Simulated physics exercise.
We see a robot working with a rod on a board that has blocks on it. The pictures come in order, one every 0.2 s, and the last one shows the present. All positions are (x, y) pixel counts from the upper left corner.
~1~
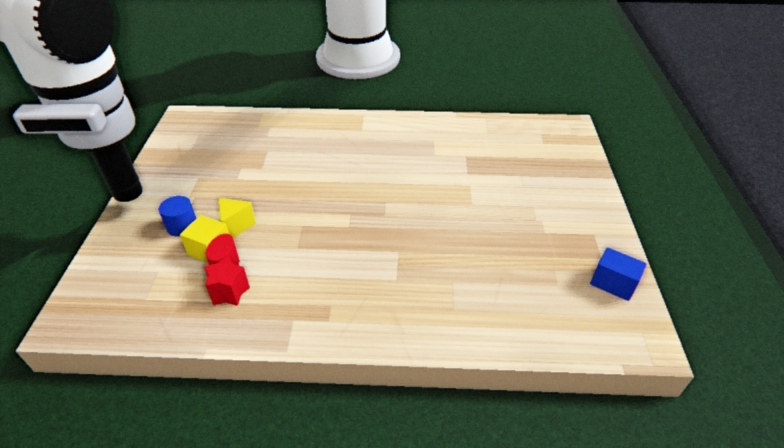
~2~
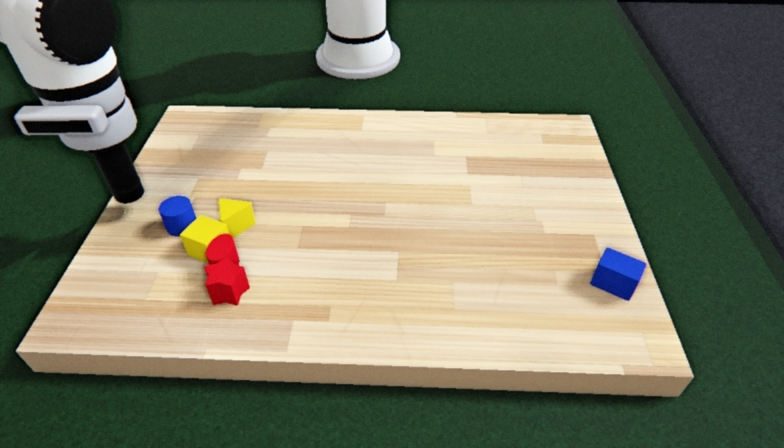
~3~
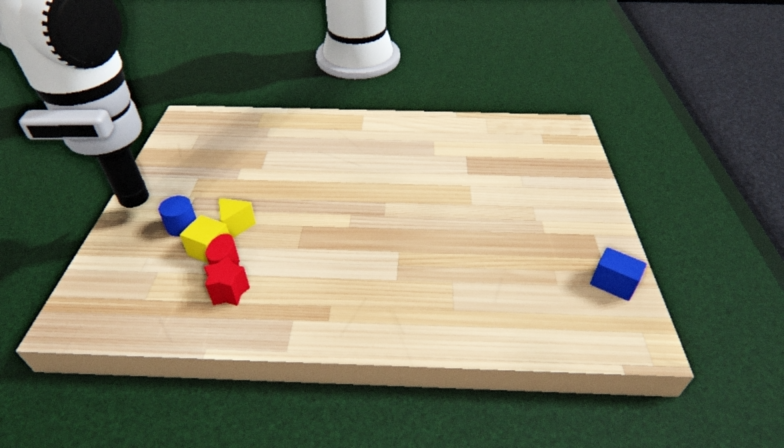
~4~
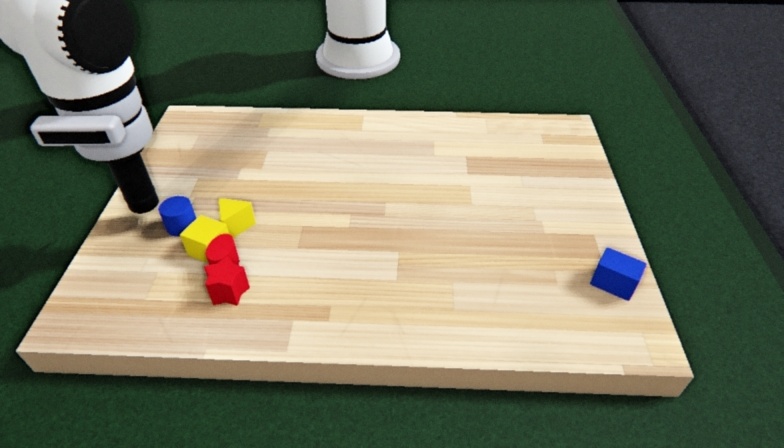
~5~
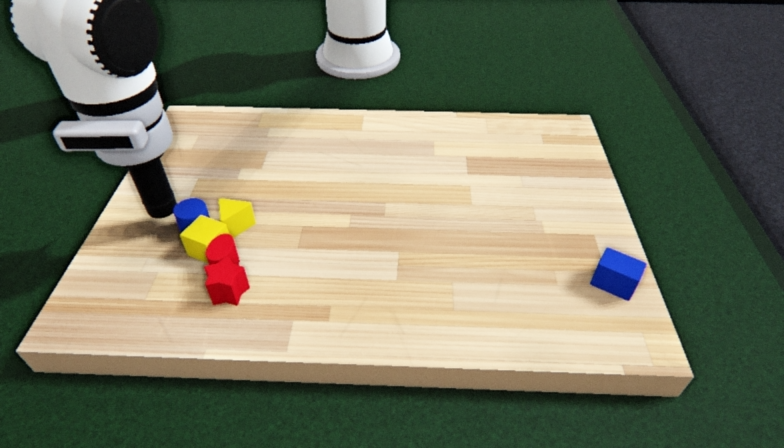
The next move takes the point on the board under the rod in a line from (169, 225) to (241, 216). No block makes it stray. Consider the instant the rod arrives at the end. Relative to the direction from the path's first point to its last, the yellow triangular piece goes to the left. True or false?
That claim is false.
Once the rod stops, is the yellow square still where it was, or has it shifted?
The yellow square changes place.
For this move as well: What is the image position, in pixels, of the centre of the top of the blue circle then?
When the path ends, it will be at (262, 202).
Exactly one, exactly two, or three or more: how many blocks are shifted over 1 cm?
I expect three or more blocks to move.
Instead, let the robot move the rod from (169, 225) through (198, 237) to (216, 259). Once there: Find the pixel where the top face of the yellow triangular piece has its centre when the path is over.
That would be at about pixel (253, 199).
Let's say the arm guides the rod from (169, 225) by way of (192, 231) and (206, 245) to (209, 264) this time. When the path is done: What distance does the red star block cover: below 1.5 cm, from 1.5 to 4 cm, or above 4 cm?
Between 1.5 and 4 cm.
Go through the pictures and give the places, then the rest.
In the first picture, tip of the rod (129, 194), middles of tops, blue circle (174, 205), yellow square (203, 229), red oval (220, 246), yellow triangular piece (231, 207).
In the second picture, rod (130, 195), nothing pushed.
In the third picture, rod (135, 199), nothing pushed.
In the fourth picture, rod (145, 205), nothing pushed.
In the fifth picture, rod (163, 210), blue circle (189, 208), yellow square (203, 229), red oval (220, 246), yellow triangular piece (231, 207).
What follows on the original path. Halfway along, rod (200, 206); blue circle (227, 203); yellow square (216, 227), turned 50° clockwise; red oval (220, 250); yellow triangular piece (254, 205), turned 25° clockwise.
At the end, rod (237, 201); blue circle (262, 202); yellow square (216, 227), turned 55° clockwise; red oval (220, 250); yellow triangular piece (285, 210), turned 35° clockwise.
